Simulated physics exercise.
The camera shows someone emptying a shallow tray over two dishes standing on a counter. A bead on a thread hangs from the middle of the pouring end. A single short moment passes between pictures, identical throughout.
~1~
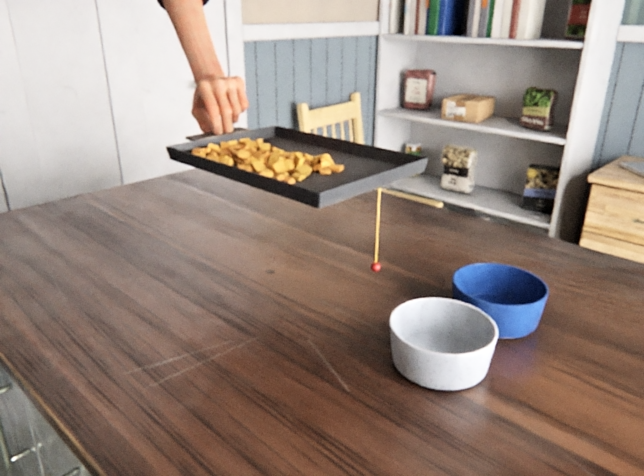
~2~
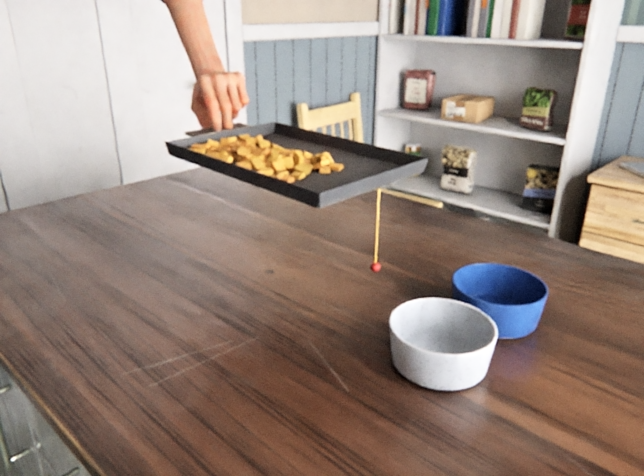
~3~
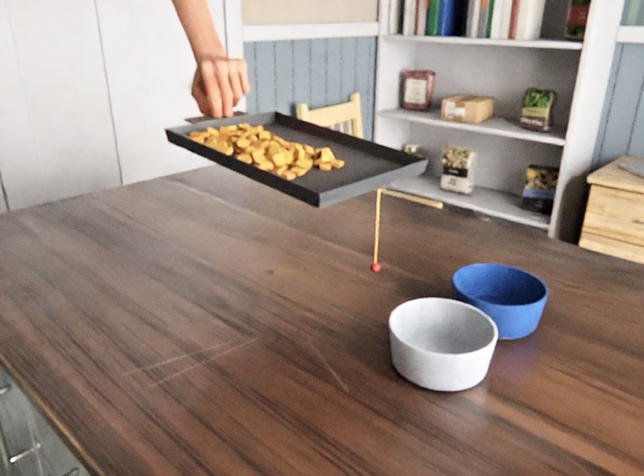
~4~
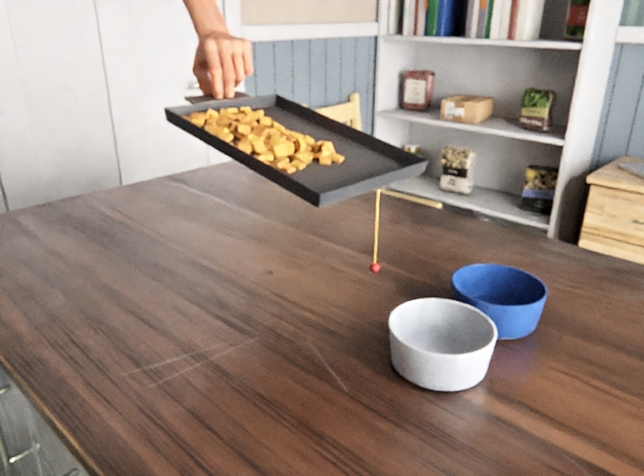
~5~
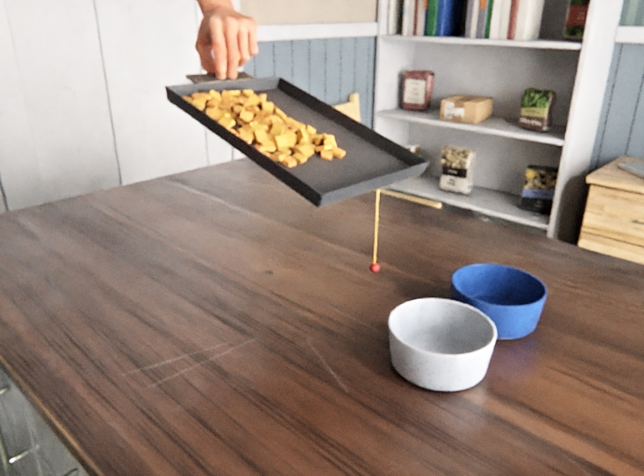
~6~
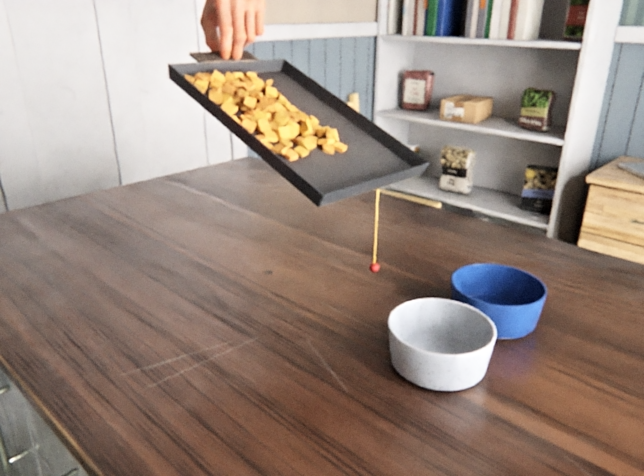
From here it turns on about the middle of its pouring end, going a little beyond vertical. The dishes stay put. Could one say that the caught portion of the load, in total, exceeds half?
No, it falls short of half.
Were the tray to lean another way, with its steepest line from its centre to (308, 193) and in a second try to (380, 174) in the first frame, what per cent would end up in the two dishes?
Lab note: Try one about 0 %, try two 10 %.
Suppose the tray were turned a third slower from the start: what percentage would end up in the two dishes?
Expected result: Around 20 per cent.
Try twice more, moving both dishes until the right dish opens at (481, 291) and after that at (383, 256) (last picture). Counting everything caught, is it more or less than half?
In order, they'd catch a minor share, and next a minor share.
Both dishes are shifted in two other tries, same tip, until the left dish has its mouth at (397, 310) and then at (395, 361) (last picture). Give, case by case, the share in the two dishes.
Respectively 70 % and 30 %.
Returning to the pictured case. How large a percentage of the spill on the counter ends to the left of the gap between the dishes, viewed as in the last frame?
Close to 100 per cent.
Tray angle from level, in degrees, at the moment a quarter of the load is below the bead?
That happens at around 80°.
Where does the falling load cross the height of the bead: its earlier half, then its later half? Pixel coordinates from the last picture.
At (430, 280) for the first part, then at (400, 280) for the others.
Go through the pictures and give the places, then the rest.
Corners of the pouring end near (319, 192) and (424, 158), level; middle of the load near (258, 157), cereal squares; left dish near (488, 361); right dish near (541, 313); bead on its thread near (376, 267), in the first picture.
Corners of the pouring end near (319, 192) and (424, 158), level; middle of the load near (258, 155), in the second picture.
Corners of the pouring end near (320, 192) and (425, 159), tipped barely, level across its low end; middle of the load near (258, 146), in the third picture.
Corners of the pouring end near (321, 192) and (425, 160), tipped a little, level across its low end; middle of the load near (258, 134), in the fourth picture.
Corners of the pouring end near (322, 192) and (426, 161), tipped clearly, level across its low end; middle of the load near (260, 120), in the fifth picture.
Corners of the pouring end near (323, 193) and (427, 162), tipped clearly, level across its low end; middle of the load near (263, 107); left dish near (487, 361); right dish near (539, 314), in the sixth picture.
Shortly afterwards, tray tipped steeply; all but a few on the tray; a little in the air.
Next, tray tipped past a quarter turn; near a third on the tray; near a quarter in the left dish; only a few in the right dish; near a third outside both; a little in the air.
Some moments later, tray tipped past a quarter turn; near a quarter in the left dish; only a few in the right dish; the bulk outside both.
In the end, tray tipped past a quarter turn; near a quarter in the left dish; only a few in the right dish; the bulk outside both.
